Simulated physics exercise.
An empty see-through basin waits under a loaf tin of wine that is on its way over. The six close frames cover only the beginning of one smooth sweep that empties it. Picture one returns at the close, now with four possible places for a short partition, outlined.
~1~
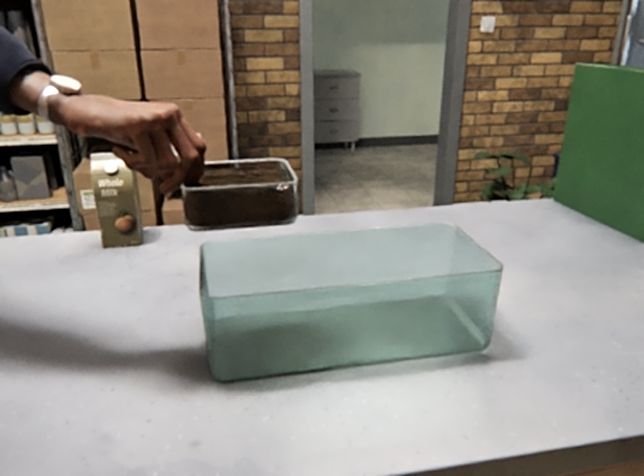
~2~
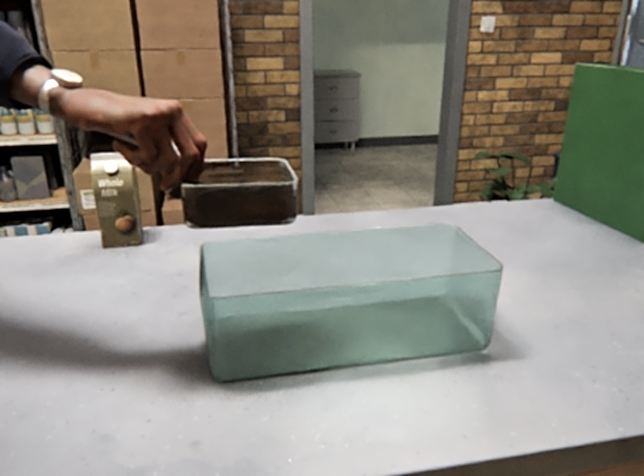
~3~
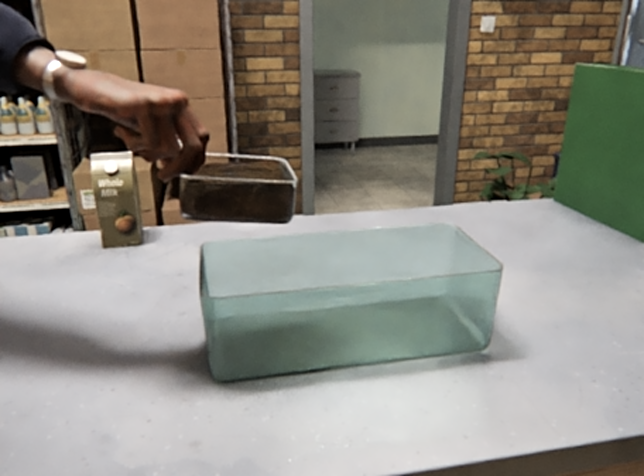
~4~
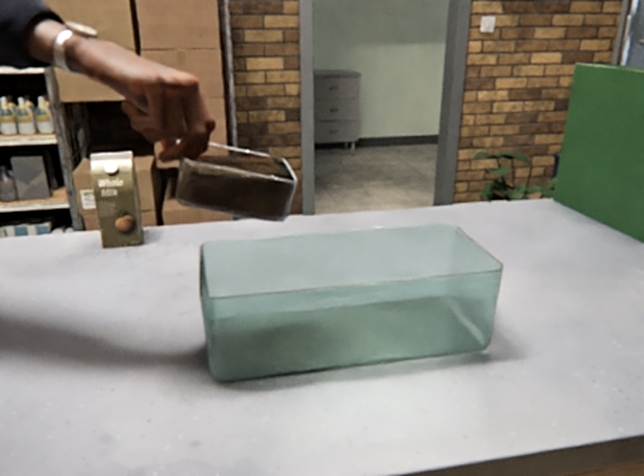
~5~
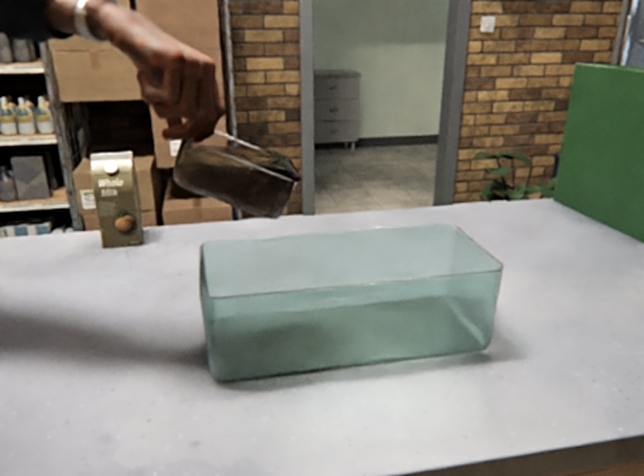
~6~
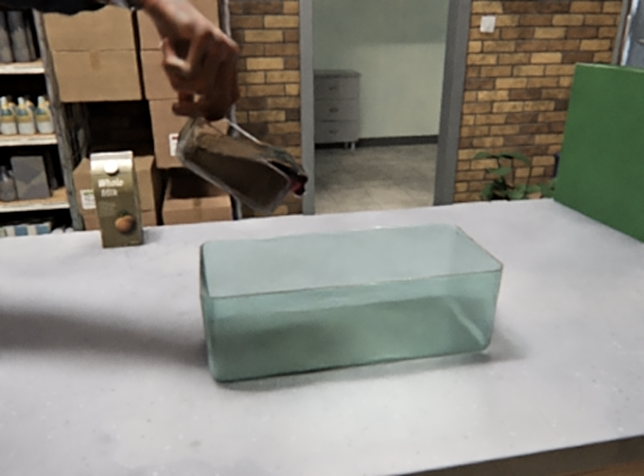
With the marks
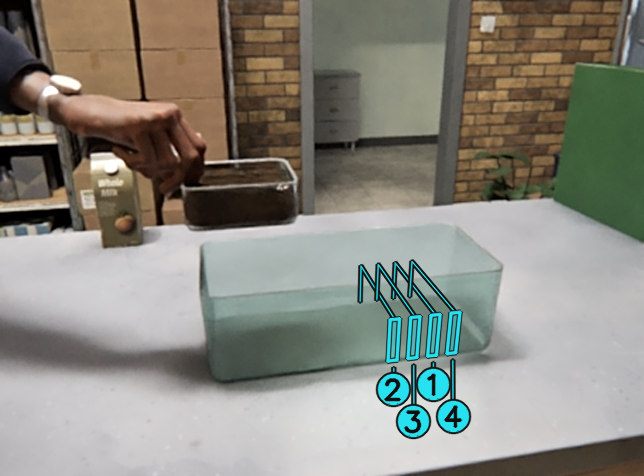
A small clear loaf-shaped container of dark liquid, gripped by a hand at the upper left, stays nearly level above and behind a larger see-through greenish basin on a pale table. The hand rises and shifts right, tilting the container steadily down to the right, until dark liquid reaches just past its lip.
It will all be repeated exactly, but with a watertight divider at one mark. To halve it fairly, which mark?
The best slot is 2.
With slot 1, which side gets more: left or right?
The left one.
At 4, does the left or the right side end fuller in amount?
More ends on the left.
On the marked copy, 1 at (433, 362); 2 at (393, 367); 3 at (413, 365); 4 at (452, 360).
With 1, about 96 % ends left of the wall and 2 % right of it.
With 2, about 47 % ends left of the wall and 50 % right of it; 3 % is lost outside.
With 3, about 89 % ends left of the wall and 8 % right of it; 3 % is lost outside.
With 4, about 93 % ends left of the wall and 4 % right of it; 3 % is lost outside.
